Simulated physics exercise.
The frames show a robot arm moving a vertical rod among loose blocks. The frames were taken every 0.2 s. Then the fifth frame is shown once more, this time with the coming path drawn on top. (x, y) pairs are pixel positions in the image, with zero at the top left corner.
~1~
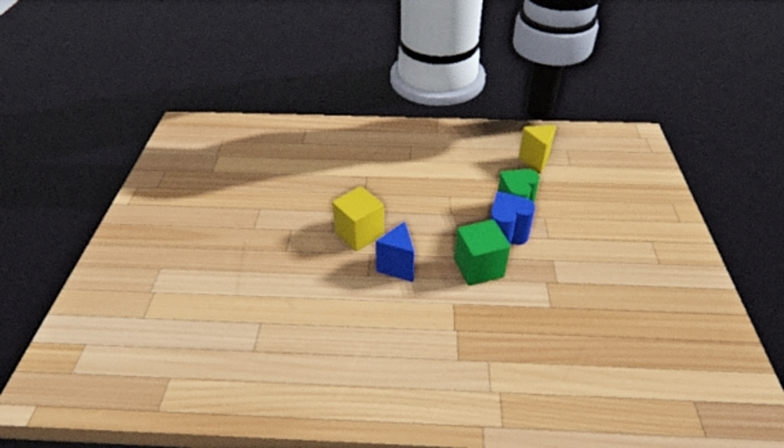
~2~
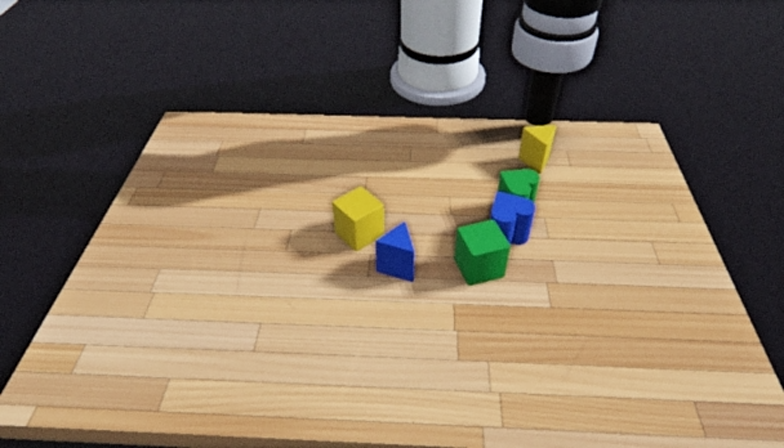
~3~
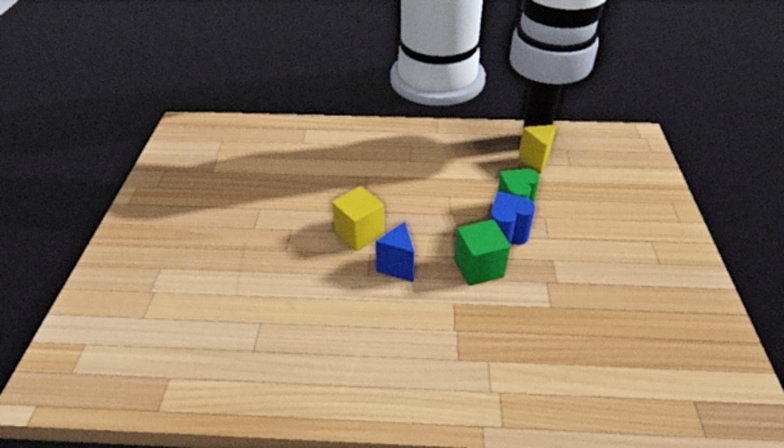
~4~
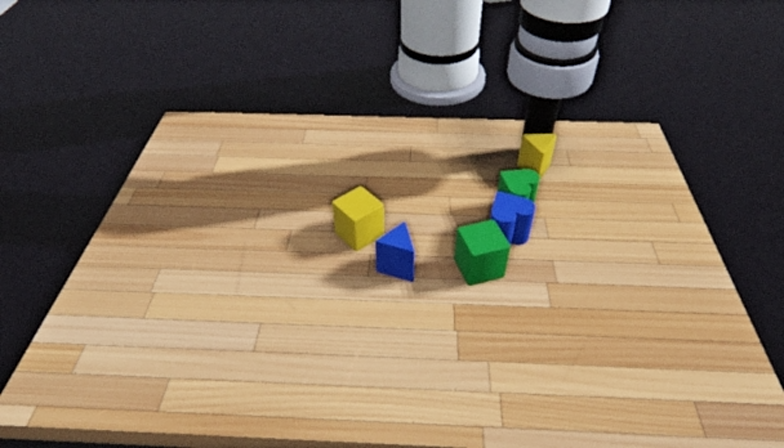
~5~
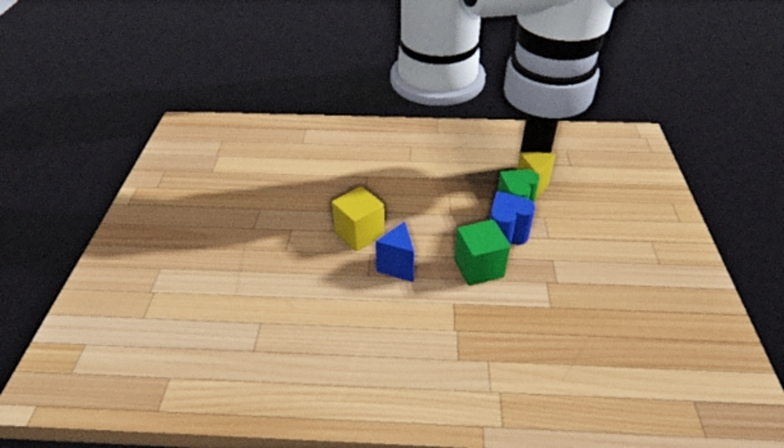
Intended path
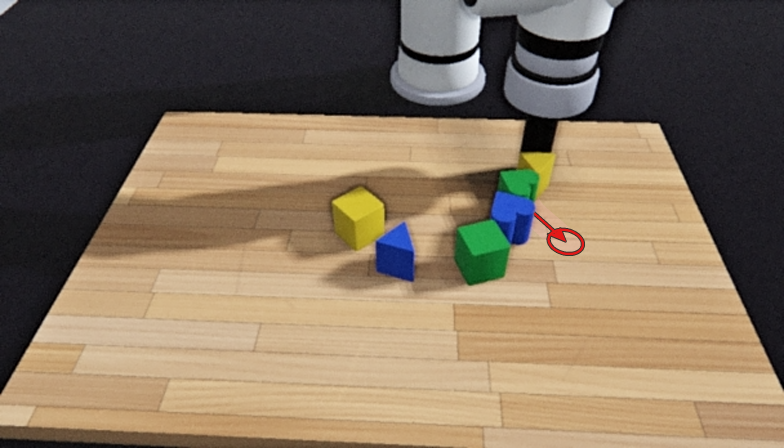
On a wooden board scattered with yellow, green and blue blocks, a robot arm moved a dark rod forward from the far edge, then pushed the yellow triangle toward the green heart.
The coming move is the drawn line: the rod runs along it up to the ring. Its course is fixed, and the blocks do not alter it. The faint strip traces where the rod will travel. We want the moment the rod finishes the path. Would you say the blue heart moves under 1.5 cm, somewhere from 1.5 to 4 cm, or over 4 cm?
It's set to move 1.5-4 cm.
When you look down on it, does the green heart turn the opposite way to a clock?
Going by the path, no.
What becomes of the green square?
It shifts.
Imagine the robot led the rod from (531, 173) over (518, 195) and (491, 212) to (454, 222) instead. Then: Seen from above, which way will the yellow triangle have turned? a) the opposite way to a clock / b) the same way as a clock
a: The opposite way to a clock.
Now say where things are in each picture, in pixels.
Rod tip at (539, 112); block tops, green square at (484, 237); blue heart at (511, 206); green heart at (520, 180); yellow triangle at (542, 132), in the first frame.
Rod at (538, 119); blocks unchanged, in the second frame.
Rod at (537, 129); blocks unchanged, in the third frame.
Rod at (536, 144); yellow triangle at (541, 140), in the fourth frame.
Rod at (538, 159); green square at (484, 237); blue heart at (511, 206); green heart at (520, 180); yellow triangle at (538, 159), in the fifth frame.
Path on the board, from (531, 173) over (523, 194) and (539, 218) to (566, 242).
On the path given first. One third of the way, rod at (525, 184); blue heart at (508, 208); green heart at (524, 187), turned 55° clockwise; yellow triangle at (552, 180), turned 25° anticlockwise.
Two thirds of the way, rod at (542, 207); green square at (475, 243), turned 15° anticlockwise; blue heart at (511, 226), turned 45° clockwise; green heart at (543, 211), turned 45° clockwise; yellow triangle at (576, 197), turned 70° anticlockwise.
At the end, rod at (569, 230); green square at (475, 243), turned 15° anticlockwise; blue heart at (511, 228), turned 55° clockwise; green heart at (556, 230), turned 65° clockwise; yellow triangle at (607, 215), turned 95° anticlockwise.
